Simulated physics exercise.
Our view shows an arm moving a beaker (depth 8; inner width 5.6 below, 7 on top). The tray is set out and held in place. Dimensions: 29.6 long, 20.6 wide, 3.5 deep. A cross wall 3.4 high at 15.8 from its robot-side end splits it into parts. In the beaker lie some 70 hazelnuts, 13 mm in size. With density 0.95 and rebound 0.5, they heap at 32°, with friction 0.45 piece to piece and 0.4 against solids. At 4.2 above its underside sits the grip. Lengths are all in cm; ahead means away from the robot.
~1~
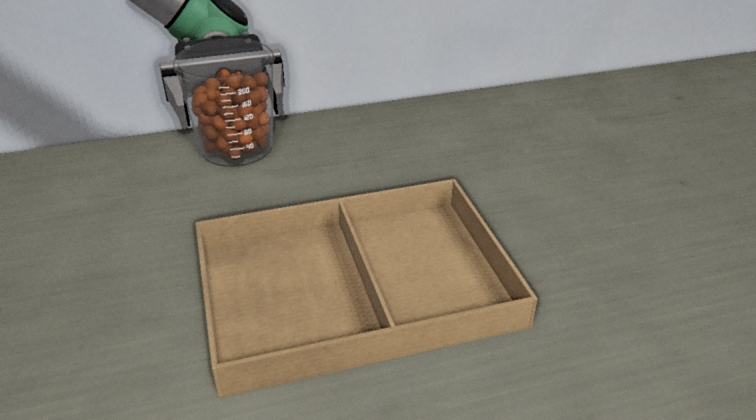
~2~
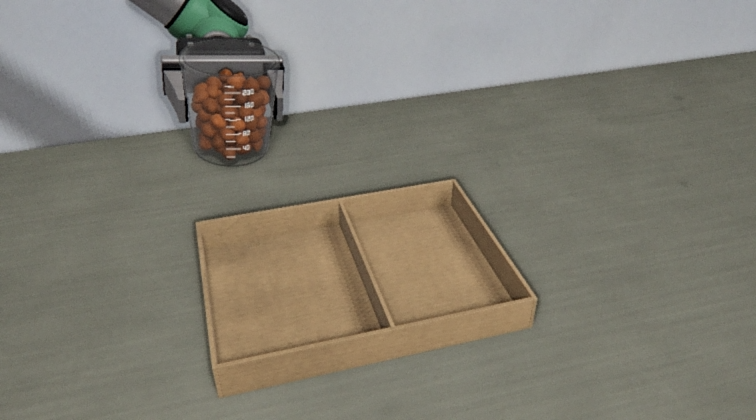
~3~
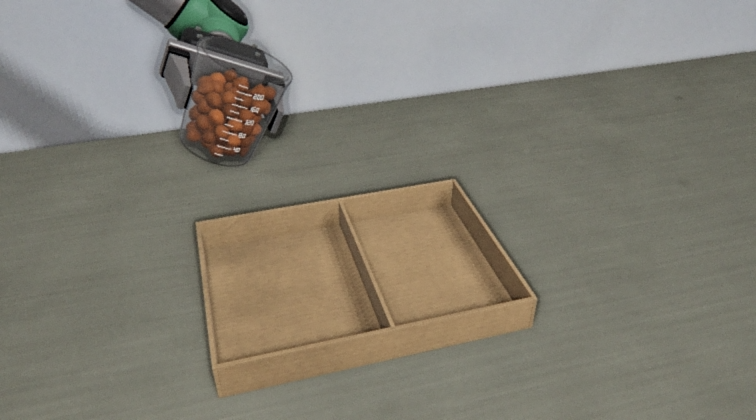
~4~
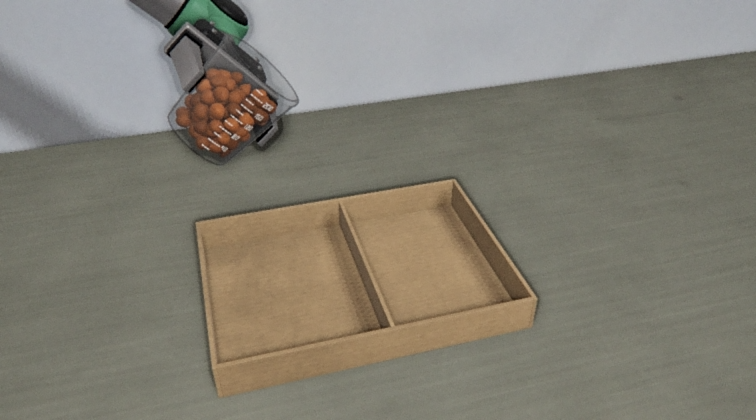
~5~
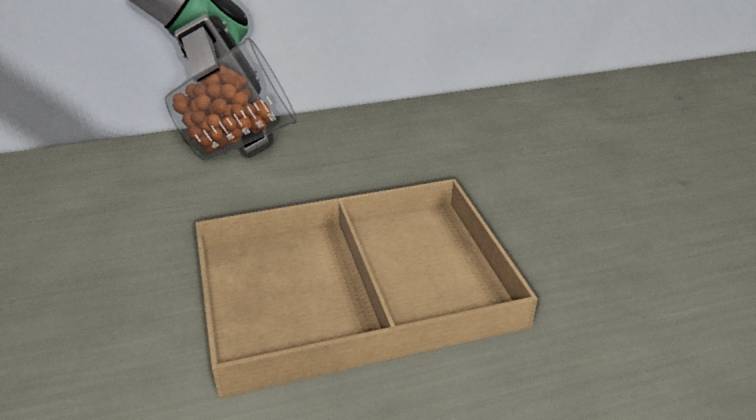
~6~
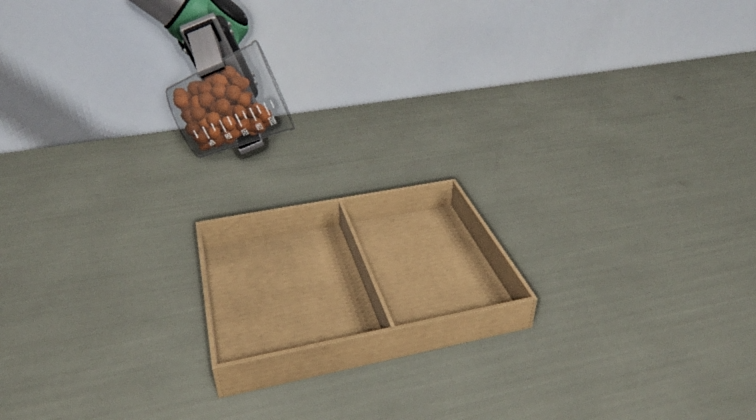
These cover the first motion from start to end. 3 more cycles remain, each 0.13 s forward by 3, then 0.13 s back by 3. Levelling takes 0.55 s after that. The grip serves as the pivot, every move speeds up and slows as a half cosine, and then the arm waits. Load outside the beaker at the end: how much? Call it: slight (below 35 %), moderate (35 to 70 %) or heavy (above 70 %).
Moderate.
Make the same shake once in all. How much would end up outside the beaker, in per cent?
In that case it would be near 20 percent.
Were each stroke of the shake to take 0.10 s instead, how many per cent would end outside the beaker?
It would come to around 60 %.
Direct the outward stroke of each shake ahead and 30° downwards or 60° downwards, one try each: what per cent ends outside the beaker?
25 and 5 %.
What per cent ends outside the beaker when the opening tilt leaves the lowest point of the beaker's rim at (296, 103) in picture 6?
The share is around 5 %.
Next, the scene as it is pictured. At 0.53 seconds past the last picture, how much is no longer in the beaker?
Share out so far: Close to 30 %.
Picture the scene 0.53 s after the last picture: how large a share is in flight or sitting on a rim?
Roughly 13 percent.
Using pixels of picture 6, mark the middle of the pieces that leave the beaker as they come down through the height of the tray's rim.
Close to pixel (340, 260).
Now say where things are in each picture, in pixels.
In the first frame, beaker middle at (231, 106), level; upper third of the load around (233, 95), from x 200 to 260, top at y 75; 71 in the beaker.
In the second frame, beaker middle at (231, 106), tilted 7° forward; upper third of the load around (230, 96), from x 200 to 265, top at y 75.
In the third frame, beaker middle at (230, 106), tilted 25° forward; upper third of the load around (228, 96), from x 195 to 270, top at y 75.
In the fourth frame, beaker middle at (229, 106), tilted 48° forward; upper third of the load around (221, 97), from x 185 to 270, top at y 75.
In the fifth frame, beaker middle at (229, 105), tilted 66° forward; upper third of the load around (216, 91), from x 180 to 265, top at y 75.
In the sixth frame, beaker middle at (228, 105), tilted 73° forward; upper third of the load around (219, 90), from x 180 to 265, top at y 75; 71 in the beaker.
Then, 0.53 s after the last picture, tilted 73° forward, highest piece 23 above the table; 48 in the beaker, 8 in the far-side part, 6 in the robot-side part, 9 in flight or on a rim.
Then, 1.06 s after the last picture, tilted 35° forward, highest piece 24 above the table; 40 in the beaker, 17 in the robot-side part, 13 in the far-side part, 1 in flight or on a rim.
Then, 1.53 s after the last picture, level, highest piece 24 above the table; 40 in the beaker, 18 in the robot-side part, 13 in the far-side part.
Then, 2.58 s after the last picture, level, highest piece 24 above the table; 40 in the beaker, 18 in the robot-side part, 13 in the far-side part.
Final count, 40 in the beaker, 18 in the robot-side part, 13 in the far-side part. That is 44 % outside the beaker.
